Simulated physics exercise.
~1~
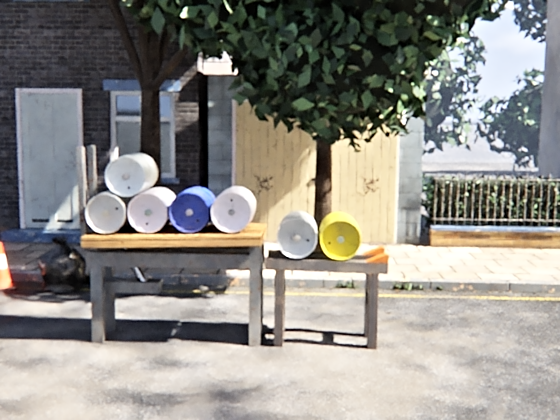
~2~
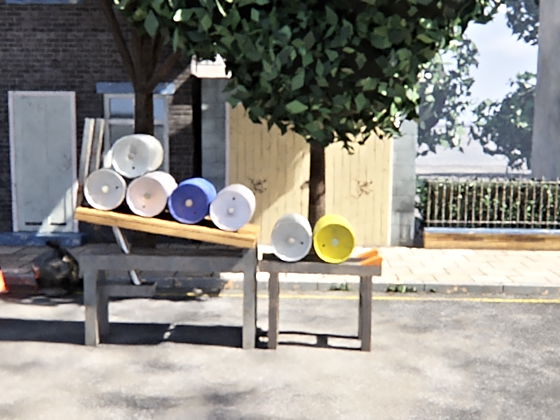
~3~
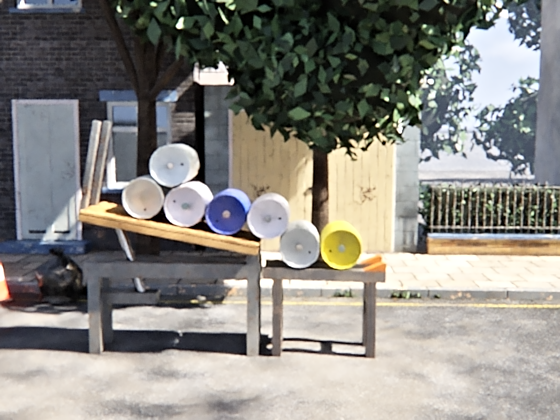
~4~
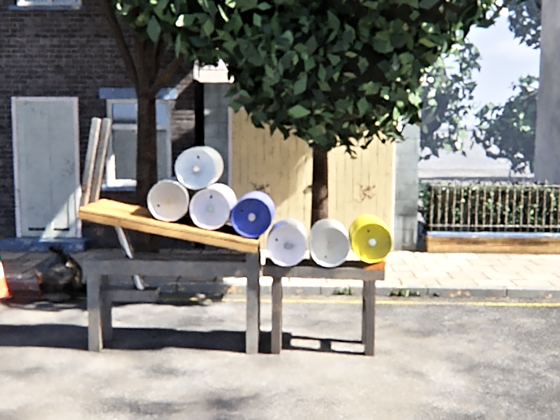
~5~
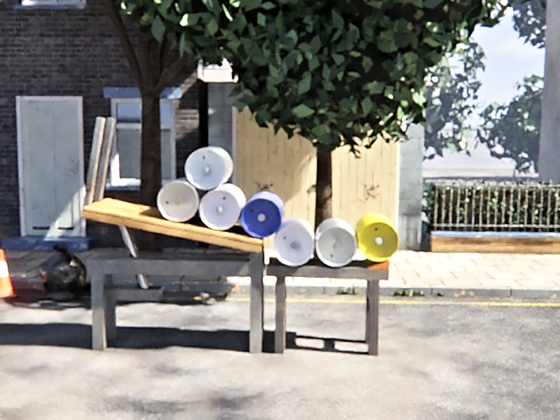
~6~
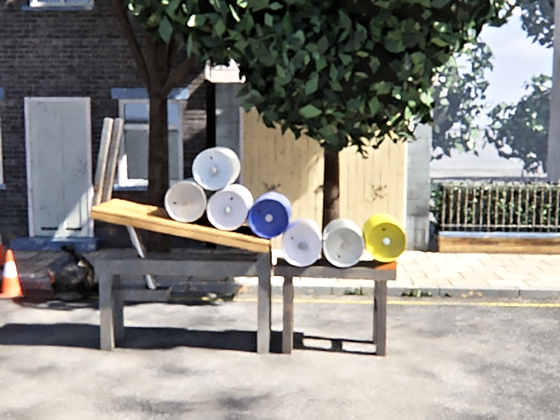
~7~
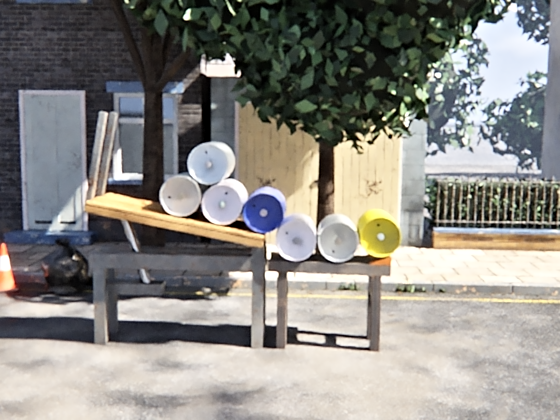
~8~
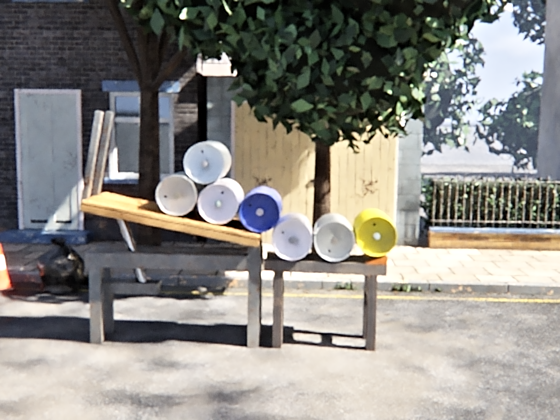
In this clip, a wooden deck holding white kegs and a blue one tilts down to the right, and they roll until one white keg drops onto the lower rack, nudging the yellow keg rightward; all come to rest, blue at the deck's lower edge and yellow still on the rack.
